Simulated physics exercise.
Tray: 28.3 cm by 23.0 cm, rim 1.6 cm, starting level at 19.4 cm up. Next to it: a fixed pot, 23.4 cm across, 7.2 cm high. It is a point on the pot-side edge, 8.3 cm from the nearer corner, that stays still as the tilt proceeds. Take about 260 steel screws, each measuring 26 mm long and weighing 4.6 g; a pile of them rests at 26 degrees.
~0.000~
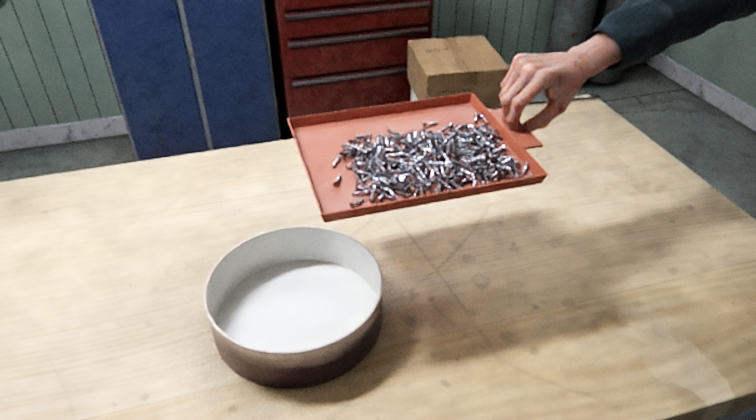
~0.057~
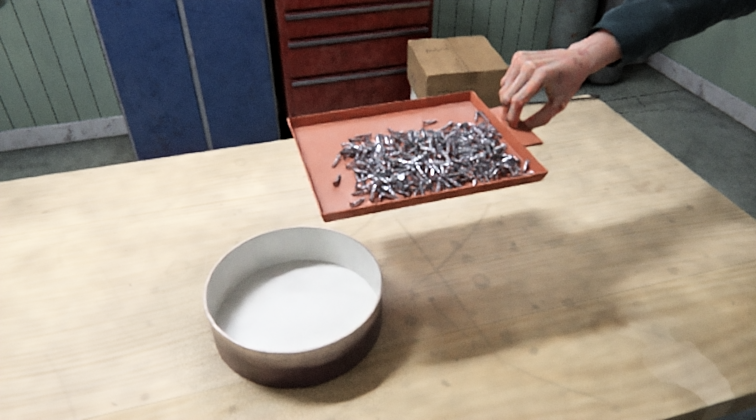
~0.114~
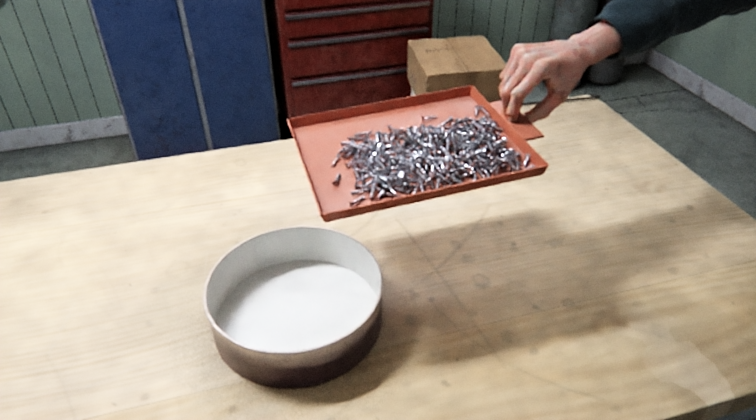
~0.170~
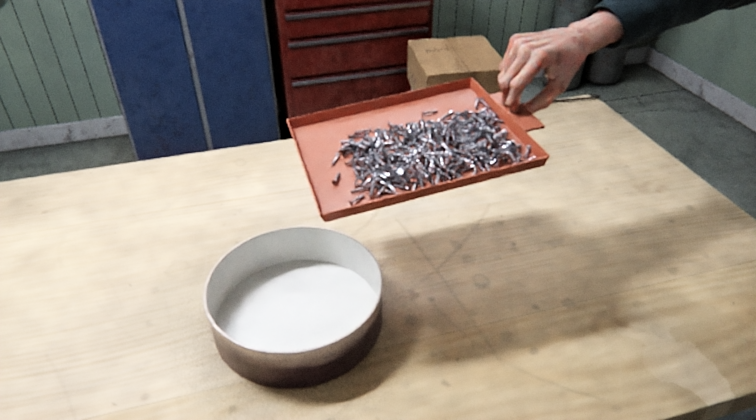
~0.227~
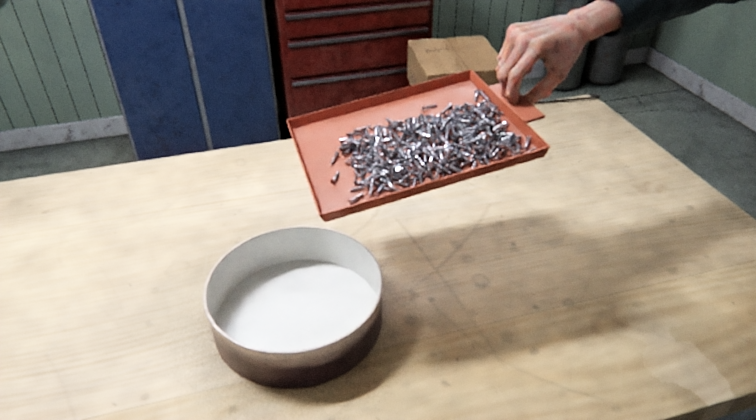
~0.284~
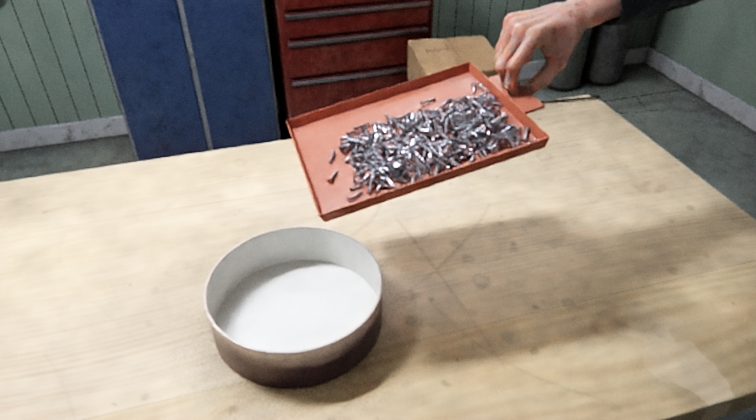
A hand gradually tilts a red tray of metal screws, raising its right side.
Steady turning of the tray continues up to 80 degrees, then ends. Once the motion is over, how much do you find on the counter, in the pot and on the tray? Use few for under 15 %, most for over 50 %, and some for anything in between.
Counter: Some, pot: Most, tray: Few.
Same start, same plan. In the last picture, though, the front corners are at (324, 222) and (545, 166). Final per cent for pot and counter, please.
The pot gets 65 and the counter 35.
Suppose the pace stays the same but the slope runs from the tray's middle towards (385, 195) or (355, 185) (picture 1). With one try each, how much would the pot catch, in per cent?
85 and 95 %.
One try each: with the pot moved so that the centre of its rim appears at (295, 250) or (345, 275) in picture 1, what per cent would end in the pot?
About 95 percent the first time and about 50 percent the second.
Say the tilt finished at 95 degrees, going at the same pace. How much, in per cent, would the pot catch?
Pot share: About 70 per cent.
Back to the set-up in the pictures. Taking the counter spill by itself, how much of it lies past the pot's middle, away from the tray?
Roughly 60 per cent.
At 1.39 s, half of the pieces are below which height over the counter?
Some 20 cm.
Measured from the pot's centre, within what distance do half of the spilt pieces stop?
Roughly 16 cm from the centre.
After 0.95 s, tilt 43 degrees; the tray holds 100 %, the pot 0 %.
After 1.39 s, tilt 65 degrees; the tray holds 55 %, the pot 20 %.
After 1.91 s, tilt 80 degrees; the tray holds 10 %, the pot 60 %.
In the end, at 3.0 s, counter 25 %, pot 70 %, tray 0 %.
